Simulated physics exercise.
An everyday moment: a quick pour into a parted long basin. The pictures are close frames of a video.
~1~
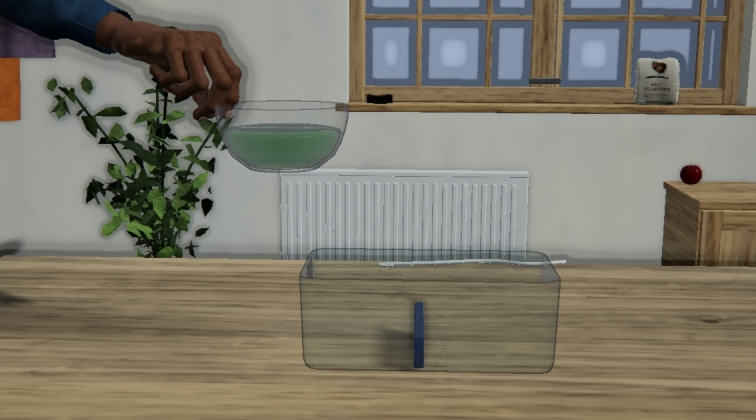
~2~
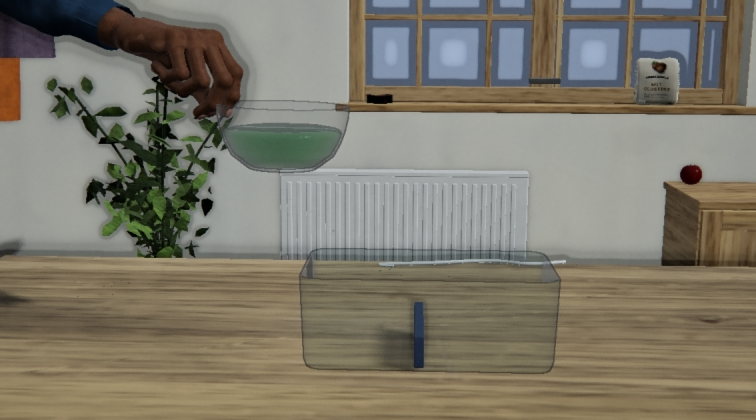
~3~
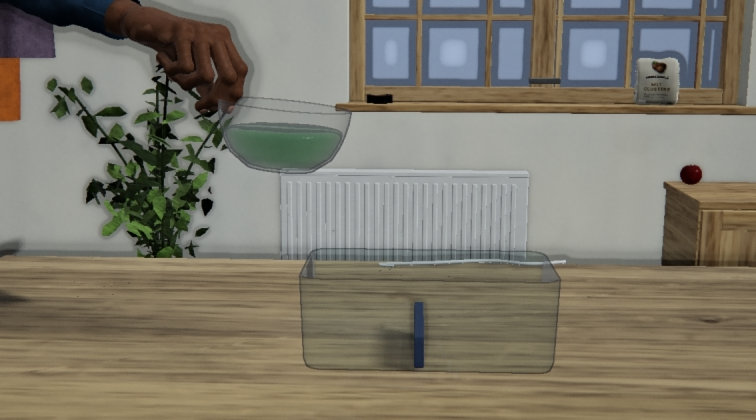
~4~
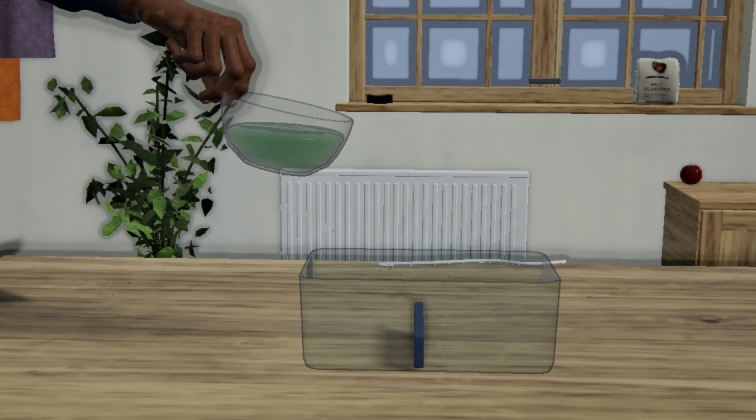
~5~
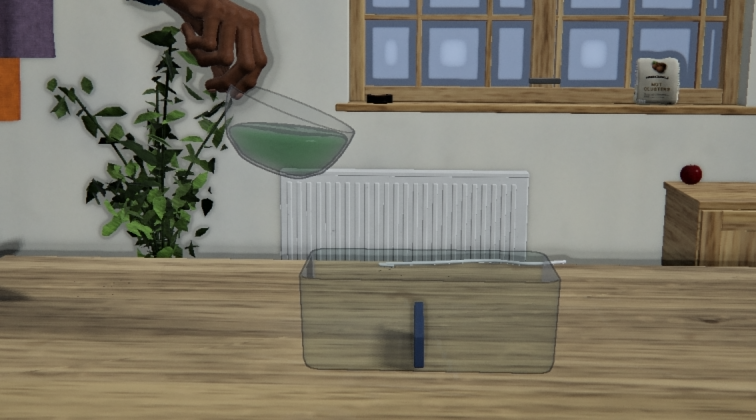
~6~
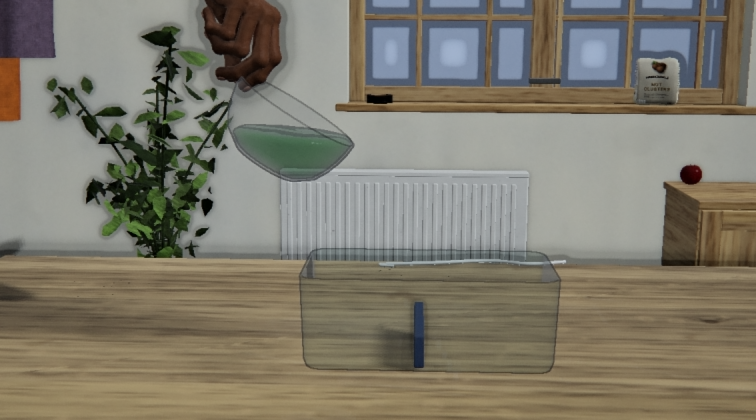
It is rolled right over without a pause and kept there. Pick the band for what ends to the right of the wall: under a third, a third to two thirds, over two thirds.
In the end not even a third is right of the wall.
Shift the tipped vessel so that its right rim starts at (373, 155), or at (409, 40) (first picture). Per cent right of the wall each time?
Near 20 % and 75 %.
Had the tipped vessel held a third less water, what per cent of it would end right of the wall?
Near 5 %.
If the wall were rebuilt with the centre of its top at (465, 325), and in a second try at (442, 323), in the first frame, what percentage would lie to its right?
In turn 15 and 15 in a hundred.
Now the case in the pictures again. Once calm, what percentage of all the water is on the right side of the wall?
Near 10 %.
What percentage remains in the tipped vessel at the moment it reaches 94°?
Close to 20 per cent.
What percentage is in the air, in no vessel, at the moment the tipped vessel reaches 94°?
About 45 per cent.
A moment on, the tilt is 94° and 19 per cent is still to pour, 34 is left of the wall and 0 right of it.
Next, the tilt is 107° and 0 per cent is still to pour, 89 is left of the wall and 2 right of it.
Then the tilt is 107° and 0 per cent is still to pour, 90 is left of the wall and 6 right of it.
Later the tilt is 107° and 0 per cent is still to pour, 89 is left of the wall and 8 right of it.
At rest 89 per cent lies left of the wall, 8 right of it and 3 outside.
